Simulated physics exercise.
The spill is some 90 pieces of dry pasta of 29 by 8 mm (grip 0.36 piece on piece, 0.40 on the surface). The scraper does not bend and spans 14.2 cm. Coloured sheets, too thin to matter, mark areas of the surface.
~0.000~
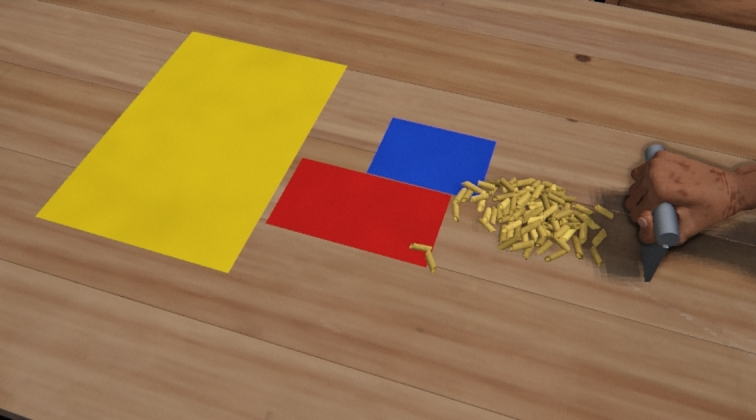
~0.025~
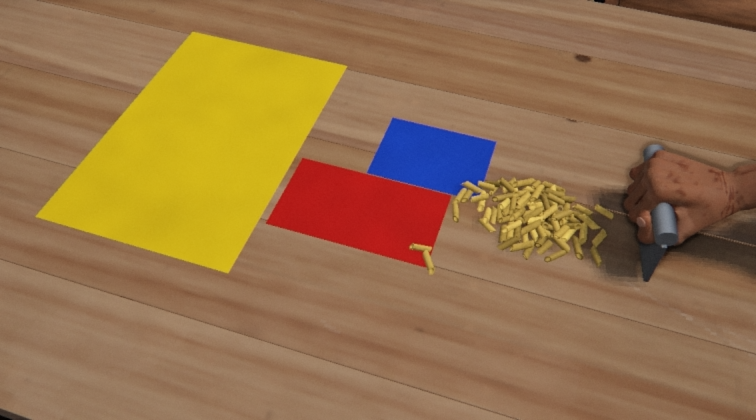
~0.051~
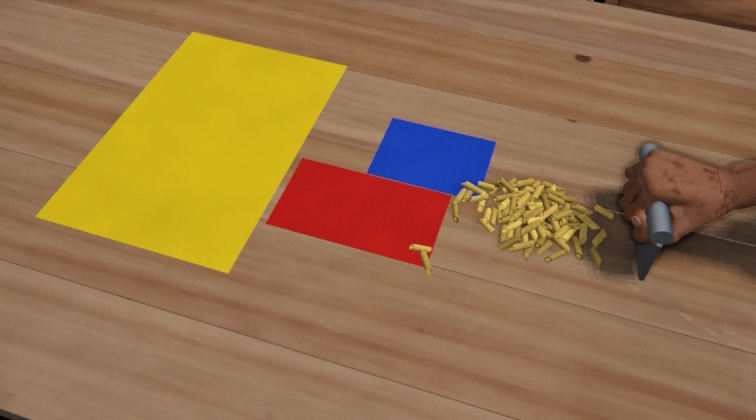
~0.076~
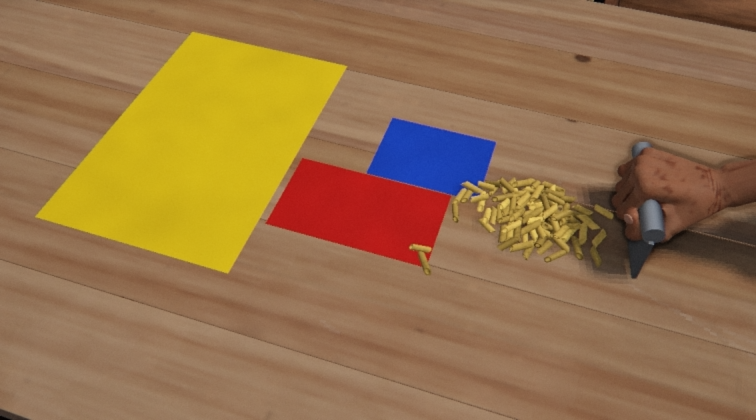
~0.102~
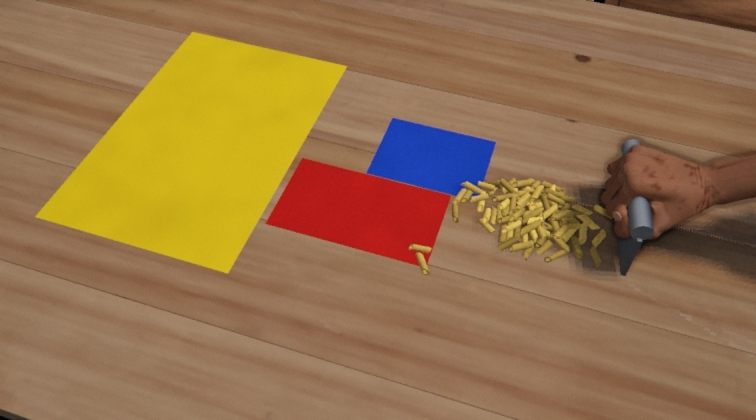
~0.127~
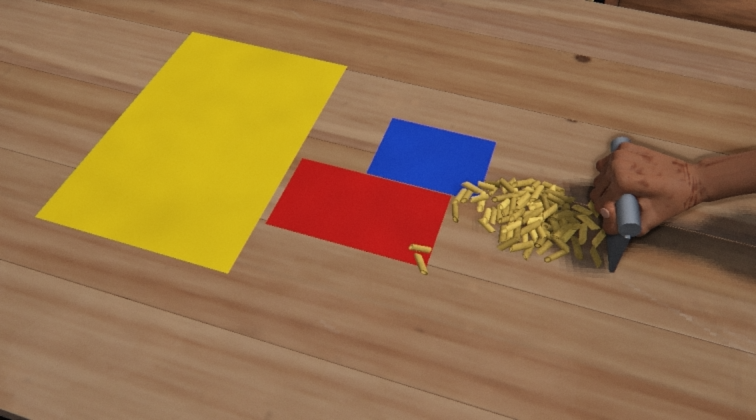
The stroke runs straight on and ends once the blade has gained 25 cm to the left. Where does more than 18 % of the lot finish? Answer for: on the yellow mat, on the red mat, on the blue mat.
Yellow mat: Under, red mat: Over, blue mat: Over.
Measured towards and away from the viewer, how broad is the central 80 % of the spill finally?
Some 16 cm.
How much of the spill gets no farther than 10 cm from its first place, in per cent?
Some 10 per cent.
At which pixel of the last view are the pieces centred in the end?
Around (398, 187).
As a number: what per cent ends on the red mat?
Roughly 45 per cent.
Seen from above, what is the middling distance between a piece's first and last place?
Some 18 cm.
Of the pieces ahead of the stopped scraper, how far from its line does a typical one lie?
Some 6 cm.
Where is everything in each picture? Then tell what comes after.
In the first frame, scraper from (662, 252) to (650, 164); moved 0.0 cm; 0 pieces shifted; middle of the spill at (533, 212); red mat at (360, 209); blue mat at (433, 157); yellow mat at (208, 134).
In the second frame, scraper from (661, 251) to (648, 164); moved 0.2 cm; 0 pieces shifted; middle of the spill at (533, 213).
In the third frame, scraper from (656, 250) to (644, 163); moved 0.7 cm; 1 pieces shifted; middle of the spill at (533, 213).
In the fourth frame, scraper from (648, 248) to (637, 161); moved 1.5 cm; 1 pieces shifted; middle of the spill at (533, 213).
In the fifth frame, scraper from (636, 245) to (627, 159); moved 2.7 cm; 1 pieces shifted; middle of the spill at (533, 213).
In the sixth frame, scraper from (624, 242) to (616, 157); moved 4.0 cm; 2 pieces shifted; middle of the spill at (533, 213); red mat at (360, 210); blue mat at (433, 157); yellow mat at (207, 134). Its speed is about 0.52 m/s.
After 0.36 s, scraper 16 cm from its start, spill 13 cm wide; blue mat 20 %, off the mats 75 %.
After 0.59 s, scraper 25 cm from its start, spill 16 cm wide; red mat 45 %, blue mat 40 %, off the mats 15 %.
After 0.78 s, scraper 25 cm from its start, spill 17 cm wide; red mat 50 %, blue mat 35 %, off the mats 20 %.
At rest (2.5 s), red mat 45 %, blue mat 30 %, yellow mat 0 %, off the mats 20 %.
